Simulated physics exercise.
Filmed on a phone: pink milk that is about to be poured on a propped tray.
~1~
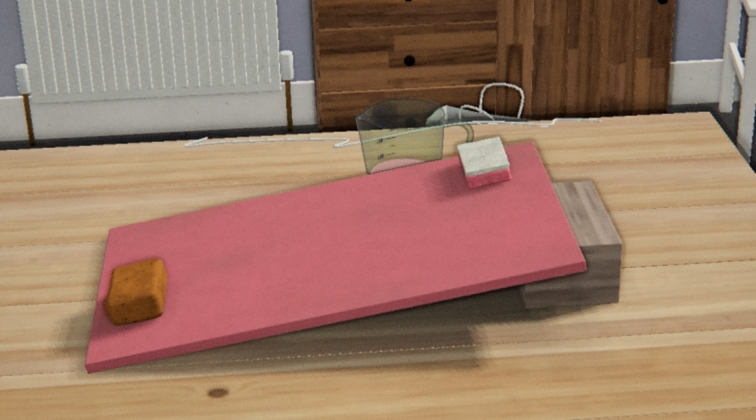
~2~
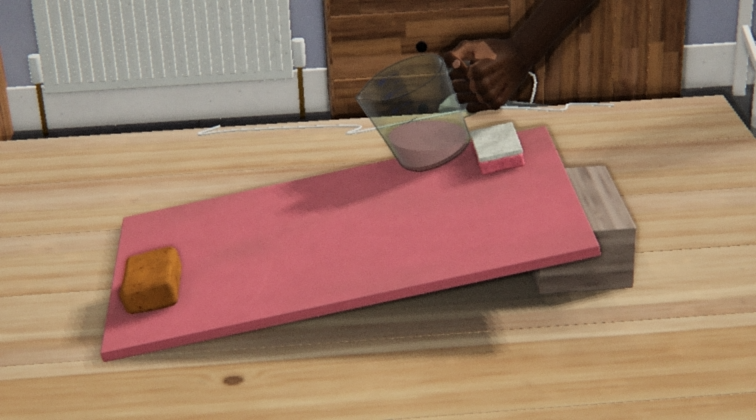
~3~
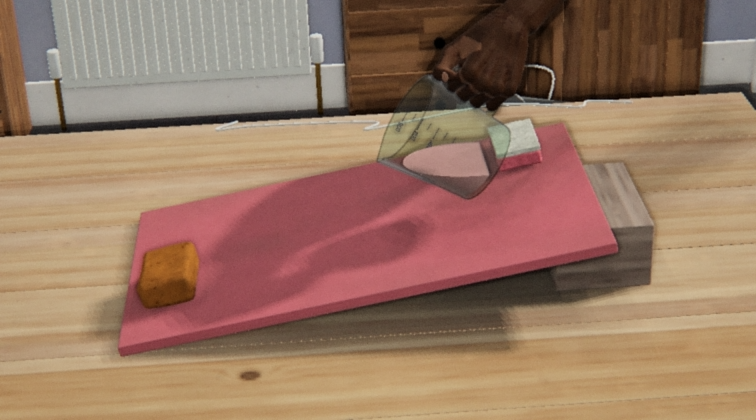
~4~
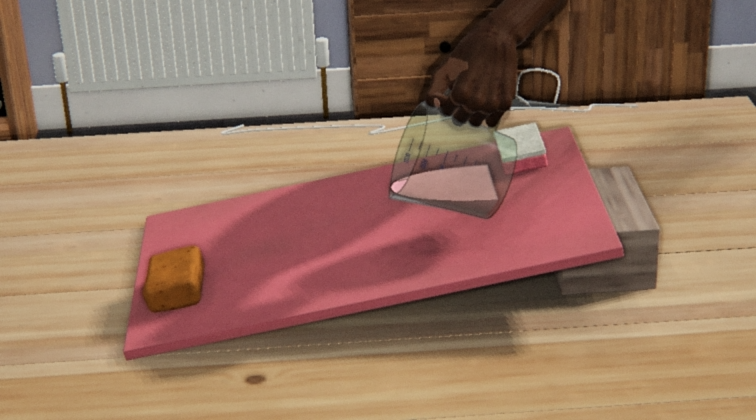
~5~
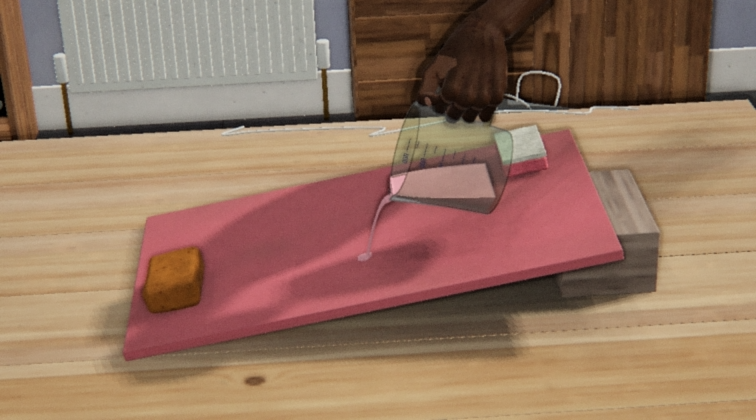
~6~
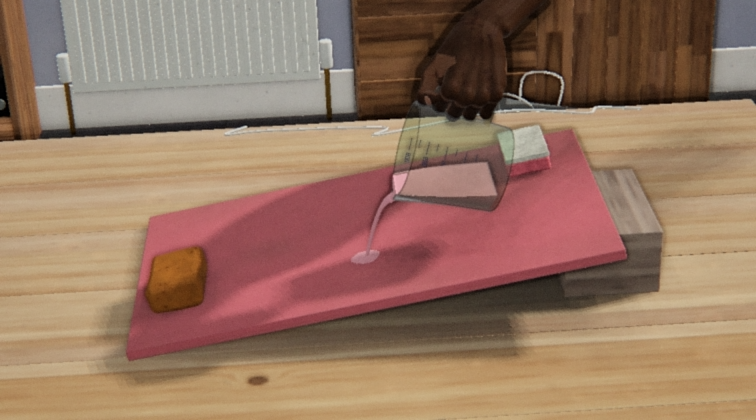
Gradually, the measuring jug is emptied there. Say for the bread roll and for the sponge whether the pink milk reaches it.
Reached or not: Bread roll: Yes; sponge: No.
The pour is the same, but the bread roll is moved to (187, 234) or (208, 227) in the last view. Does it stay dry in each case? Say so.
In case one it keeps clear of the spill, and in case two it keeps clear of the spill.
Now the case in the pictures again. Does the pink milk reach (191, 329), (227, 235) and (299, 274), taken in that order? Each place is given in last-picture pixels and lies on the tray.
Starting from the first: Caught by it, then never touched, finally caught by it.
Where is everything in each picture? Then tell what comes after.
In the first frame, the tray slopes down to the left; measuring jug (404, 149) nearly empty; bread roll (137, 292); sponge (484, 163).
In the second frame, measuring jug (419, 113) tipped 20° with all of its load; bread roll (152, 280).
In the third frame, measuring jug (444, 139) tipped 55° with all of its load; sponge (515, 145).
In the fourth frame, the tray slopes down to the left; measuring jug (452, 163) tipped 65° with all of its load; bread roll (175, 279).
In the fifth frame, the first of it lands; measuring jug (449, 160) tipped 70° with all of its load; sponge (521, 152).
In the sixth frame, the first of it lands; measuring jug (451, 158) tipped 75° with nearly all of its load; bread roll (177, 280); sponge (524, 151).
A moment on, it runs down to the left; the bread roll is reached; the sponge is untouched.
Further on, it runs down to the left and off the end; the bread roll is reached; the sponge is untouched.
When it is over, it runs down to the left and off the end; the bread roll is reached; the sponge is untouched.
